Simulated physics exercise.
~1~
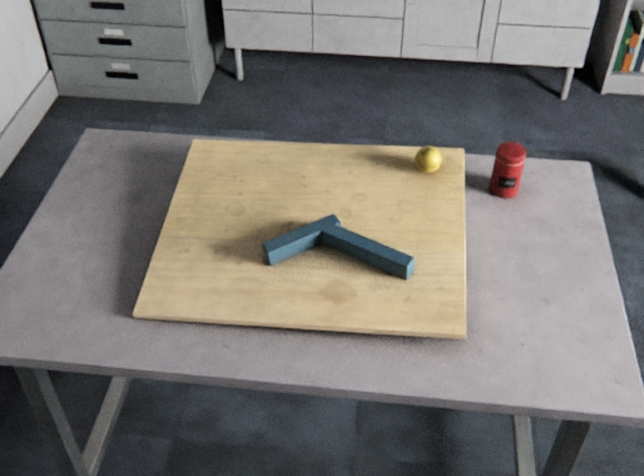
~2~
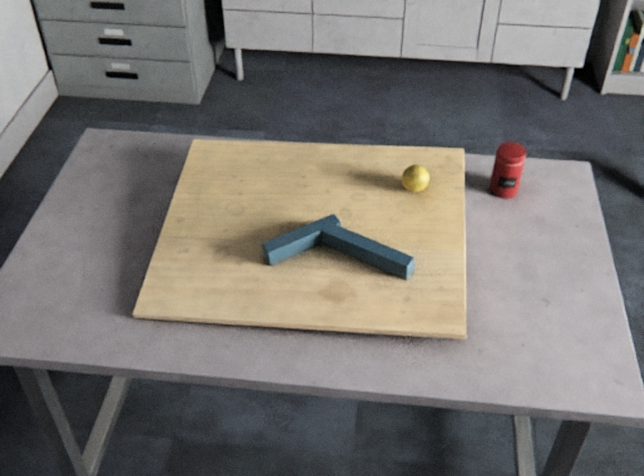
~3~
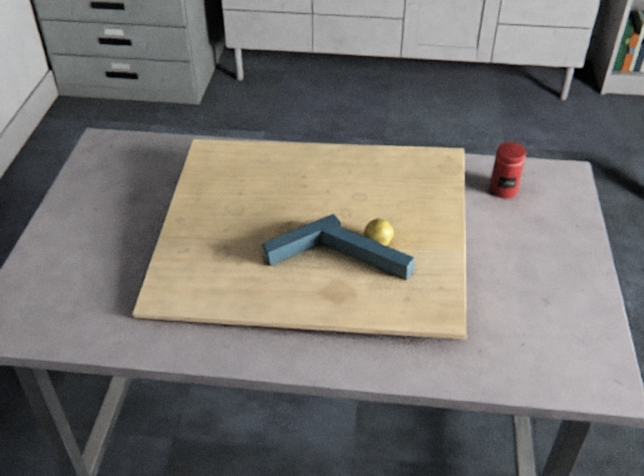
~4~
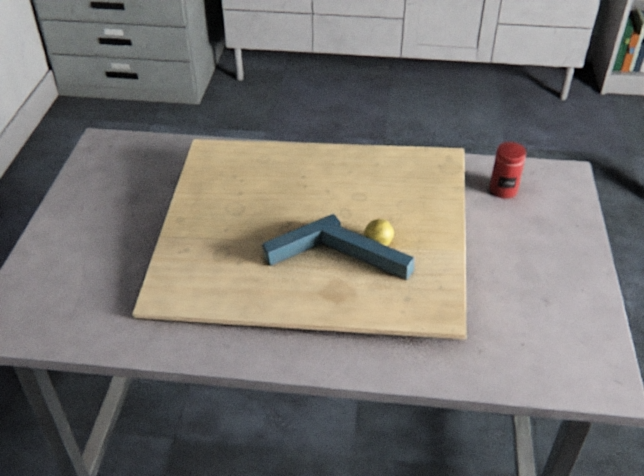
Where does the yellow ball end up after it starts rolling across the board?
It ends up resting against the far side of the right-hand blue block, which stops it before it reaches any edge of the board.
